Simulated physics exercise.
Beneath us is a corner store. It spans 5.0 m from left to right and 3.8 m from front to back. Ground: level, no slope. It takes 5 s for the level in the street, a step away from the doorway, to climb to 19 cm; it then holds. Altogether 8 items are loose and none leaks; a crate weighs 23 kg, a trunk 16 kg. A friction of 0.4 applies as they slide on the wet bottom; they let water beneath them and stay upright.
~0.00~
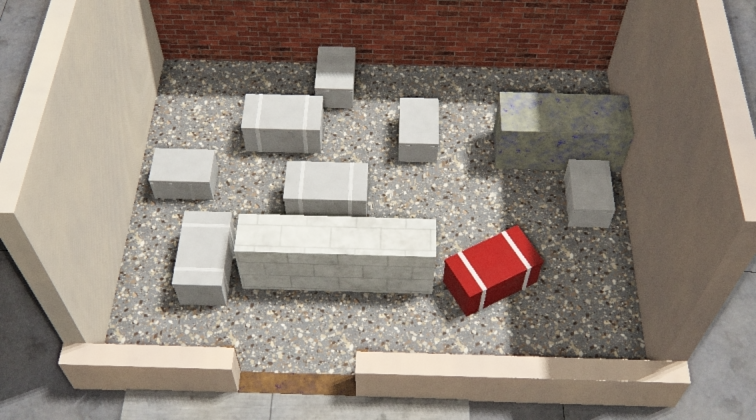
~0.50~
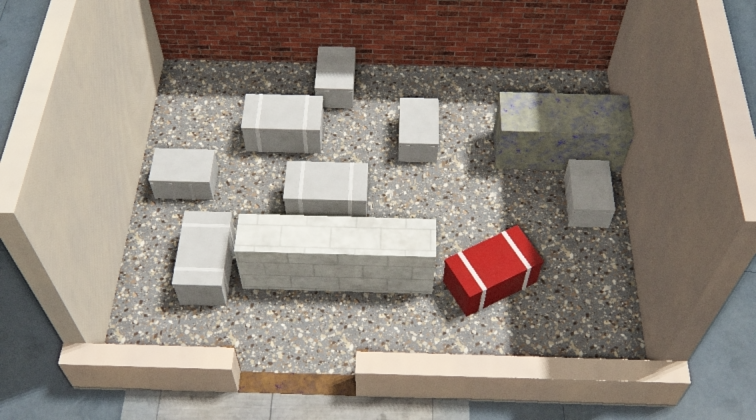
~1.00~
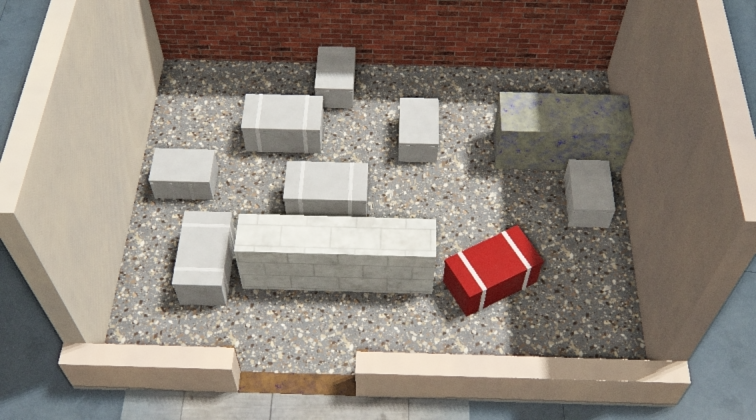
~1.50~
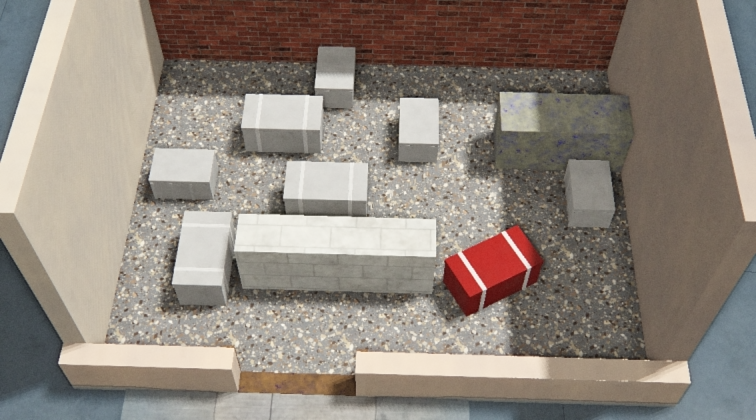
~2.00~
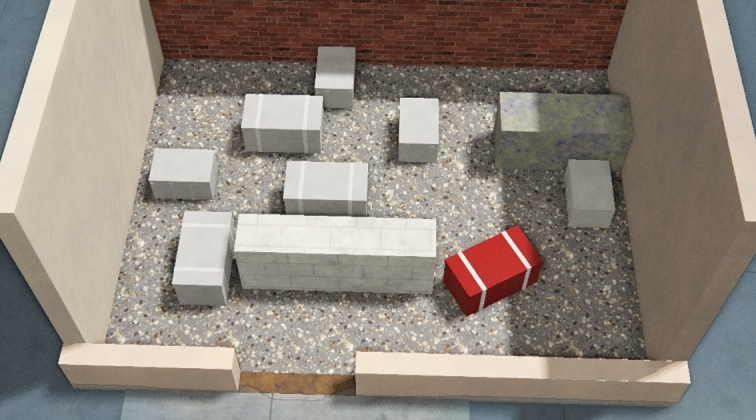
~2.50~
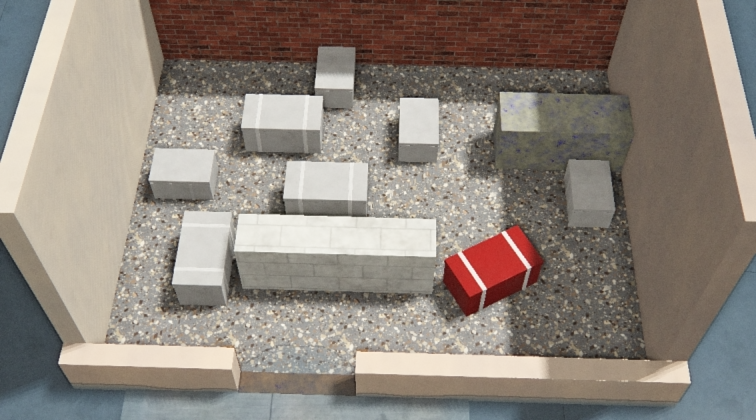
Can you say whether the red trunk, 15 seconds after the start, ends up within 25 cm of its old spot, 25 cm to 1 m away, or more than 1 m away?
My guess: It's a bit away from its start.
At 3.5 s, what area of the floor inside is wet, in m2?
Some 1.0 m2 of it.
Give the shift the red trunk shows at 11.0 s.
Shift by then: About 30 cm.
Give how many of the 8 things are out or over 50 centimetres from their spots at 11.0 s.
By my reckoning, 2.
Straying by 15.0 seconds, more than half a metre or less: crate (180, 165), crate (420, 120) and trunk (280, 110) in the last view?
Order as asked: Above, within, within.
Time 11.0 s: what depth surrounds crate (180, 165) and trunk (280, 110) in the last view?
Roughly 6 and 2 cm.
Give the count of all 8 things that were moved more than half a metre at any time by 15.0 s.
That comes to 4.
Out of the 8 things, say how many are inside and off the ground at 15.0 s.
That would be 4 of them.
After 3.5 s the red trunk is near (494, 260), 0.0 m from its start, aground; 0 afloat.
After 6.8 s the red trunk is near (507, 254), 0.1 m from its start, aground; 0 afloat.
After 11.0 s the red trunk is near (503, 236), 0.3 m from its start, aground; 0 afloat.
After 15.0 s the red trunk is near (559, 239), 0.6 m from its start, afloat; 4 afloat.
